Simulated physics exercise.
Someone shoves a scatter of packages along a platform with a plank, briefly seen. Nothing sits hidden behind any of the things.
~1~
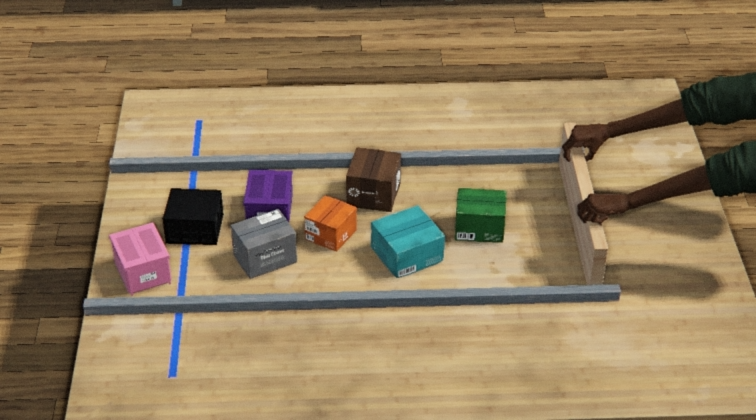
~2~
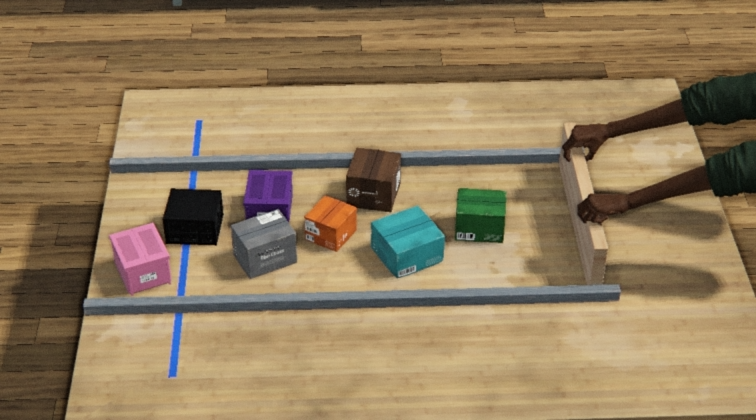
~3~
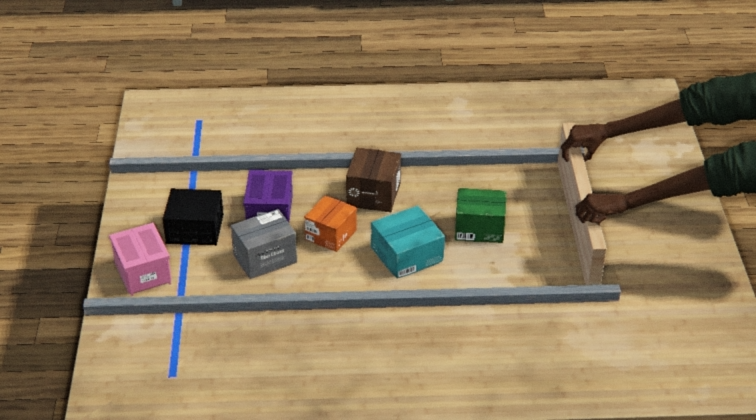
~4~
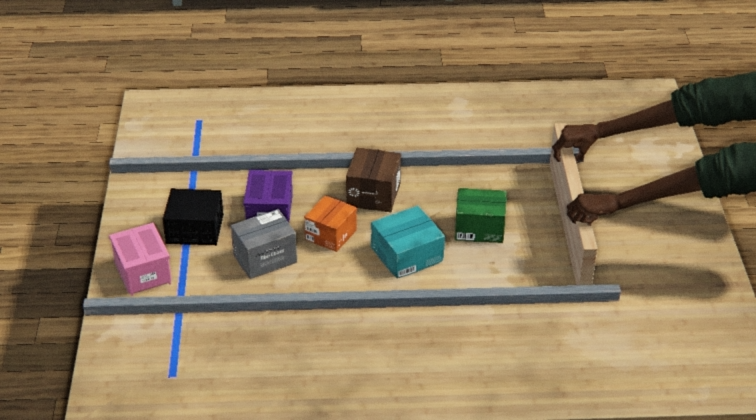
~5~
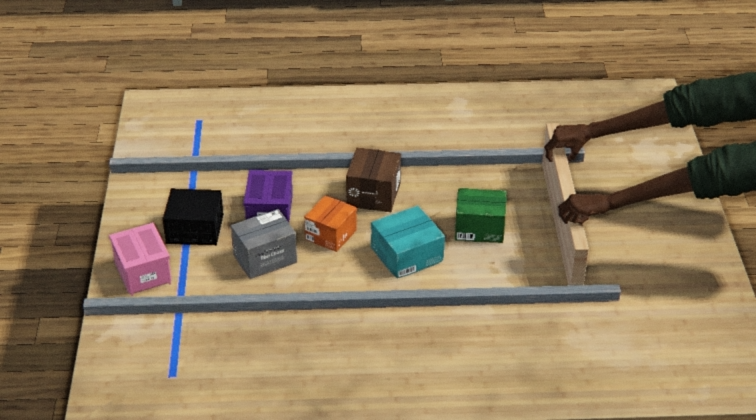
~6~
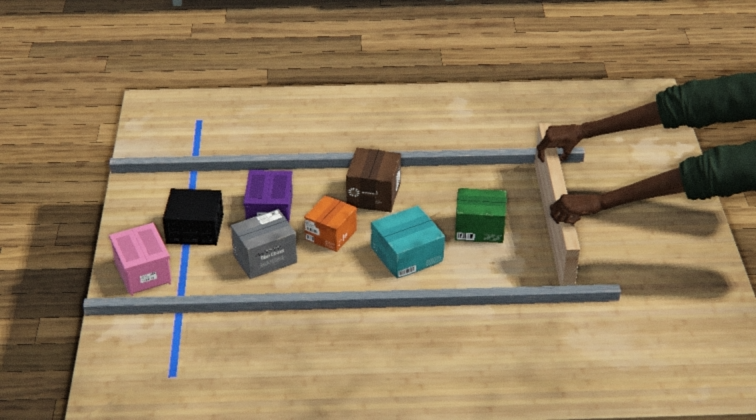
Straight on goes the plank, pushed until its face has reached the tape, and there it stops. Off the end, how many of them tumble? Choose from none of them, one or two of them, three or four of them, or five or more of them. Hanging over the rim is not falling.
One or two of them do.
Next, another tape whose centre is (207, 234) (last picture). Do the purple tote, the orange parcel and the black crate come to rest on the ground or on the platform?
The purple tote remains in place; as for the orange parcel, it remains in place; and the black crate does not stay.
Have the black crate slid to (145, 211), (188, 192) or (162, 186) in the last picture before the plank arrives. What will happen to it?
In order of the places given, the black crate is gone, then is gone, then is gone.
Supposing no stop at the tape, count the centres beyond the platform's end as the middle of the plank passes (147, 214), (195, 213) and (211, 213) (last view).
First 5, then 2, then 2.
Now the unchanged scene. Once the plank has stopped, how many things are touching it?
That comes to 3.
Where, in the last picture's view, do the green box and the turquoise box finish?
Reading them off: First (161, 225); then (153, 270).
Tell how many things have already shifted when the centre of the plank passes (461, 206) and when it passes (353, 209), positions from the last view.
Moved so far: 2, later 6.
Soon after, none off yet; pink tote at rest near (141, 259); black crate at rest near (194, 217); grey parcel at rest near (264, 244).
By the end, the number that fall off is one or two; fallen, black crate and pink tote.
